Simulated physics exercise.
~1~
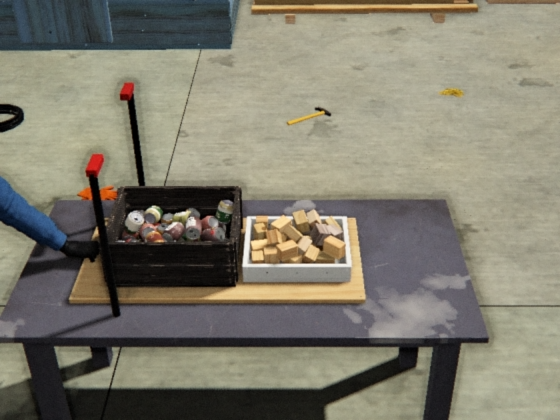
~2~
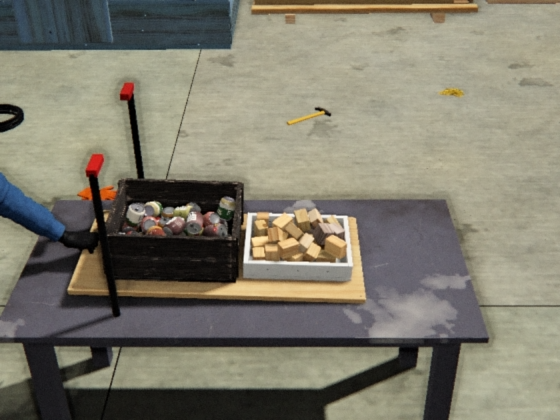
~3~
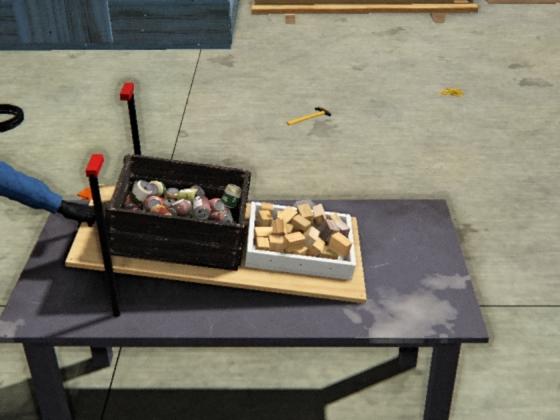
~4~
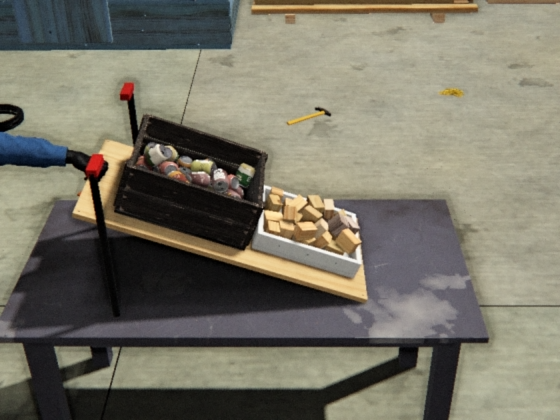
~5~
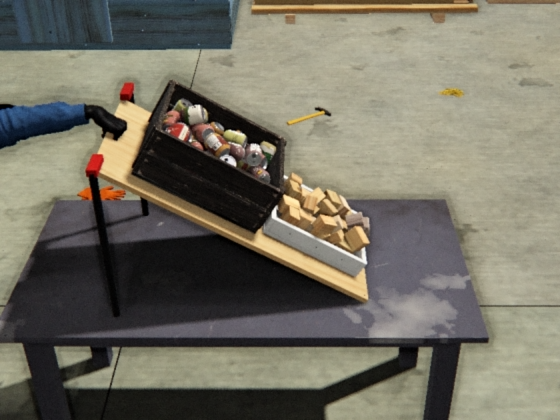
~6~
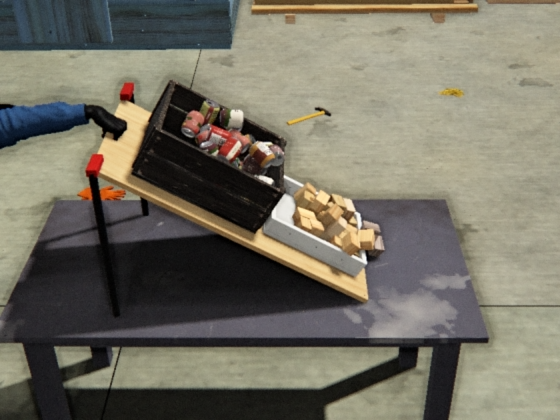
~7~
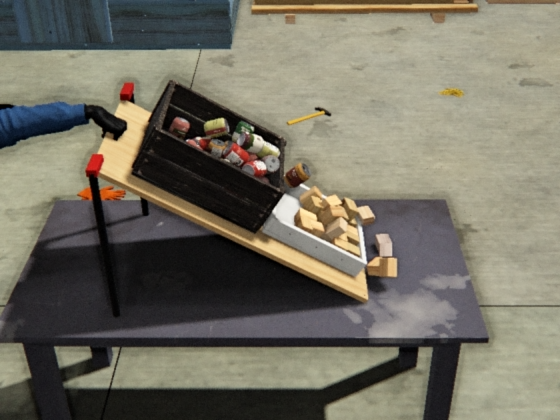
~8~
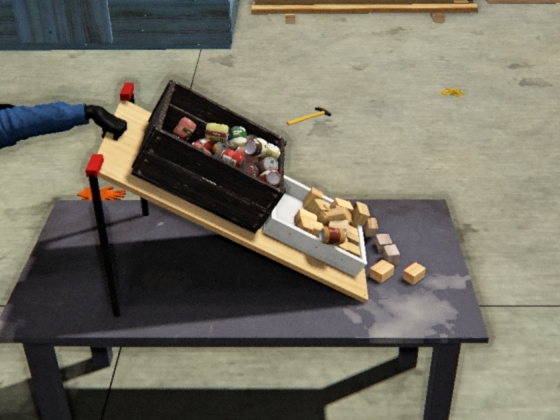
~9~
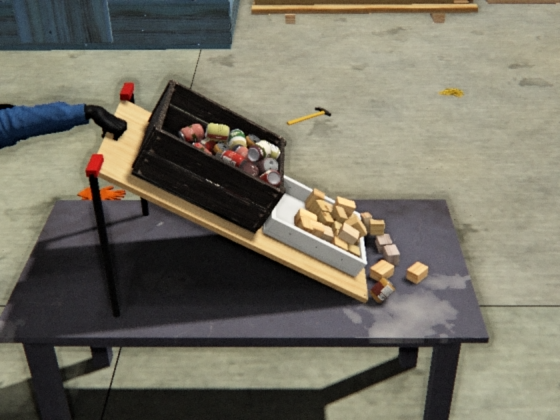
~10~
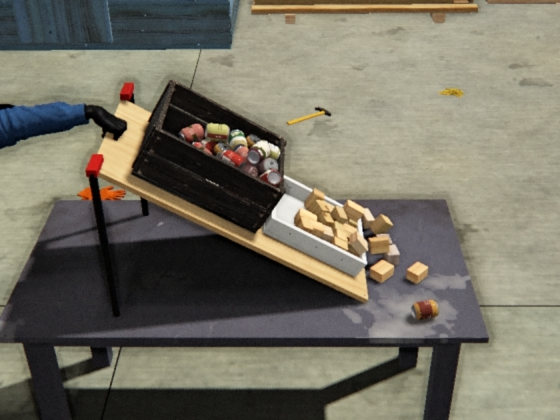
The clip opens on a board lying flat on a dark table, carrying a black tub of mini cans beside a white tub of timber offcuts. A gloved hand in a blue sleeve lifts the board's left end, and both tubs tilt to the right. The board rises steeply until it reaches the red-topped stops, where the hand holds it. Several offcuts spill over the white tub's lower edge onto the table, while one can tumbles from the black tub into the white one. Finally that can rests on the table near the scattered blocks, with most of both loads still inside.
